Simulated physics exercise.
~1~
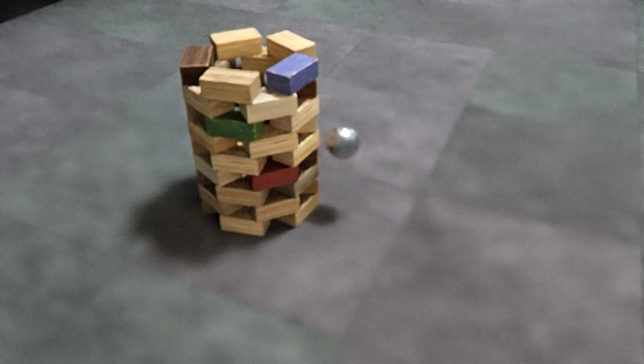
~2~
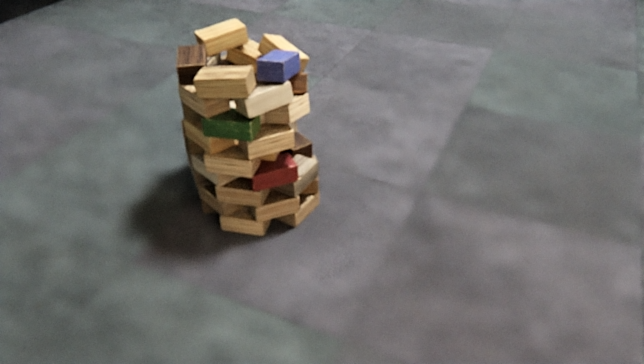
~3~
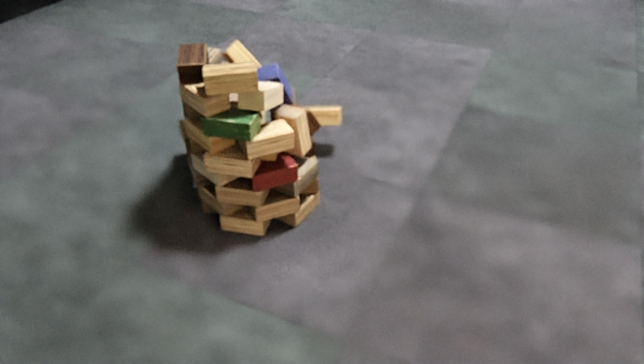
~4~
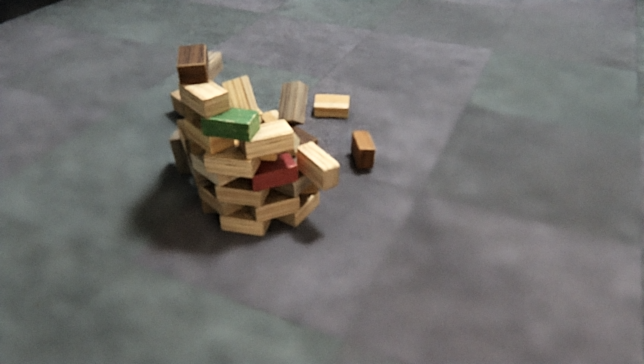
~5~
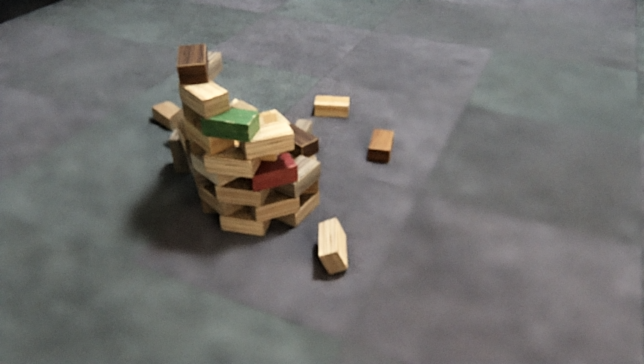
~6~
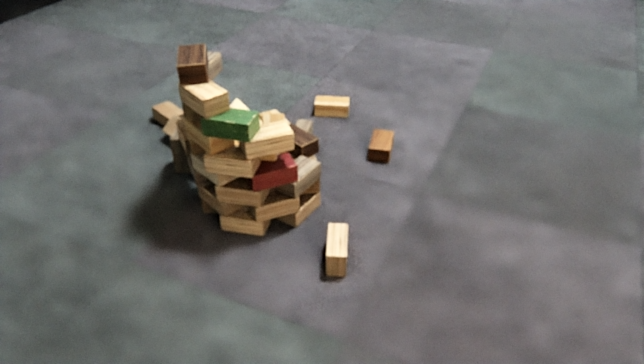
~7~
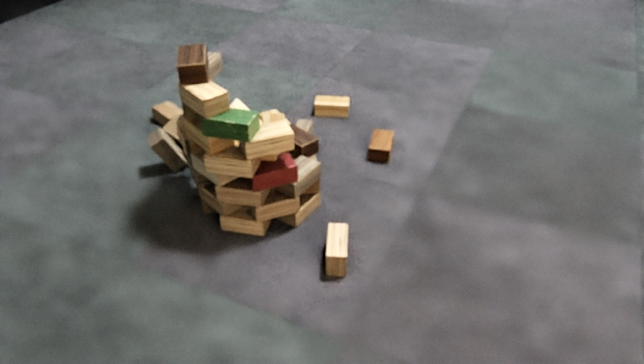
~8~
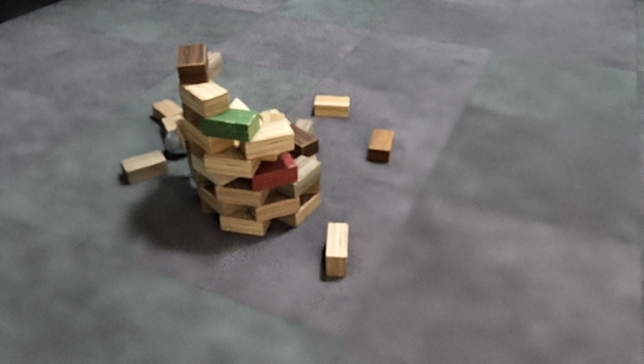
A steel ball smashed into a round tower of loose wooden blocks from the right, knocking away much of its upper part and scattering several blocks across the floor, while the green and red blocks stayed up in the jagged, still-standing remainder.
